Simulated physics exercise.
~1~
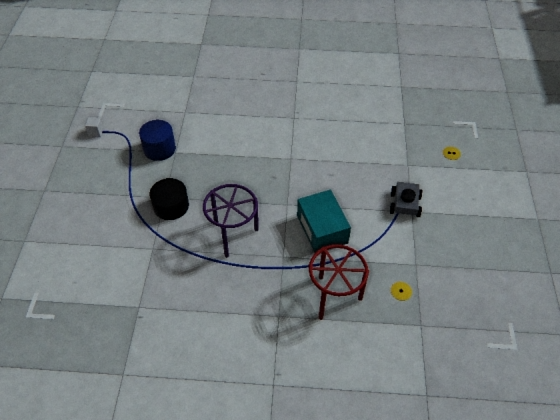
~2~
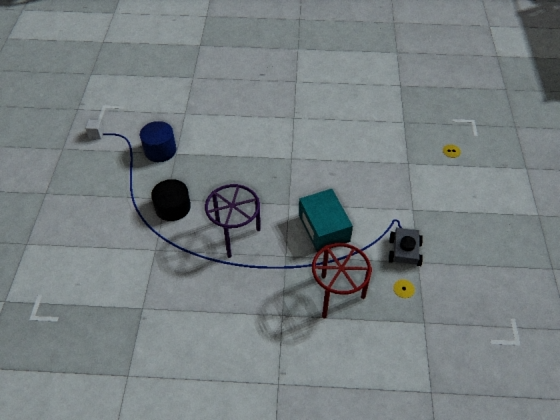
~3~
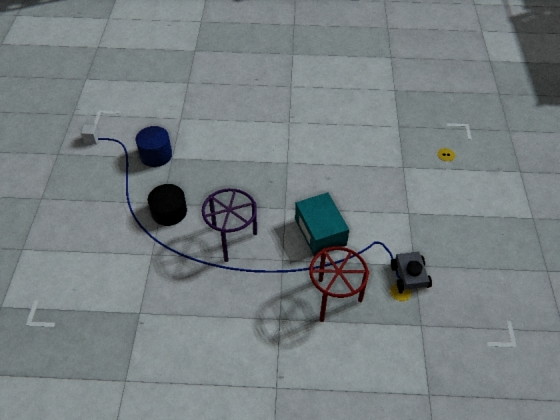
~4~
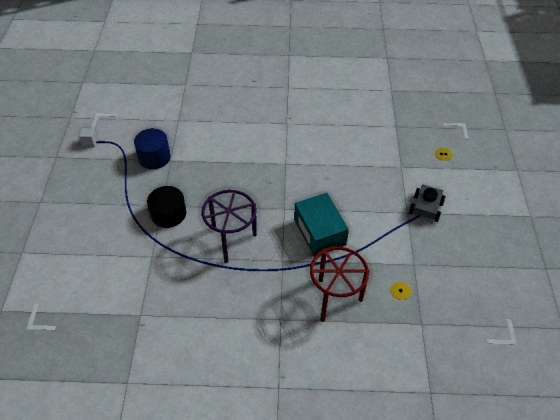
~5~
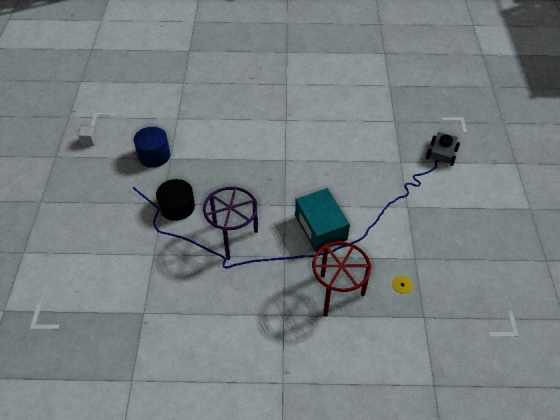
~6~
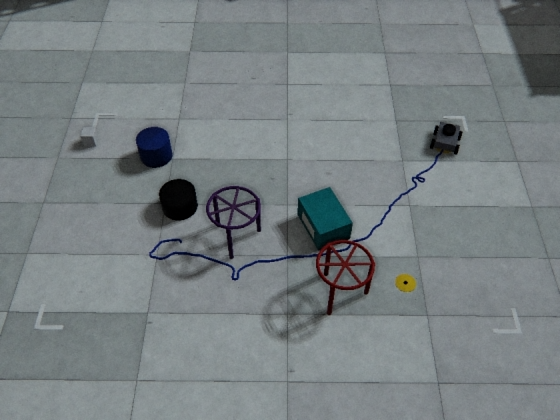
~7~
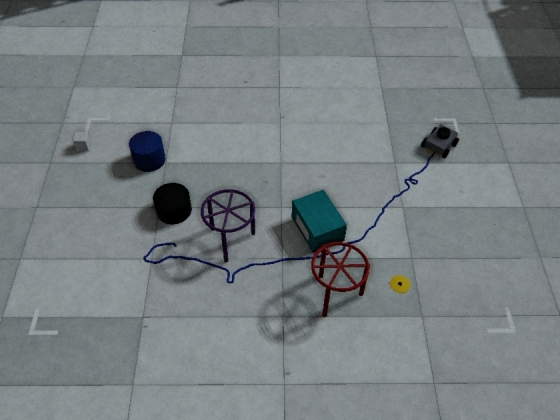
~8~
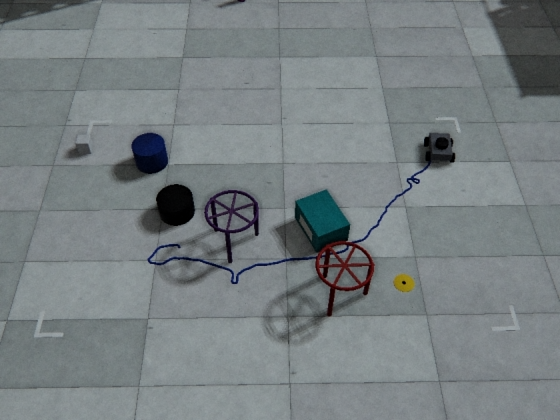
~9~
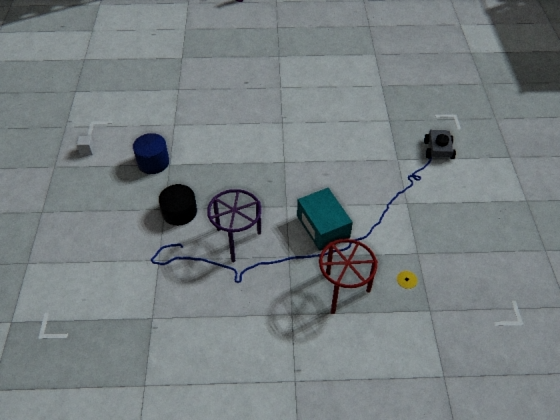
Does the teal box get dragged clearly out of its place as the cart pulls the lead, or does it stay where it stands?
The teal box stays where it stands, with the lead lying past it at the end.
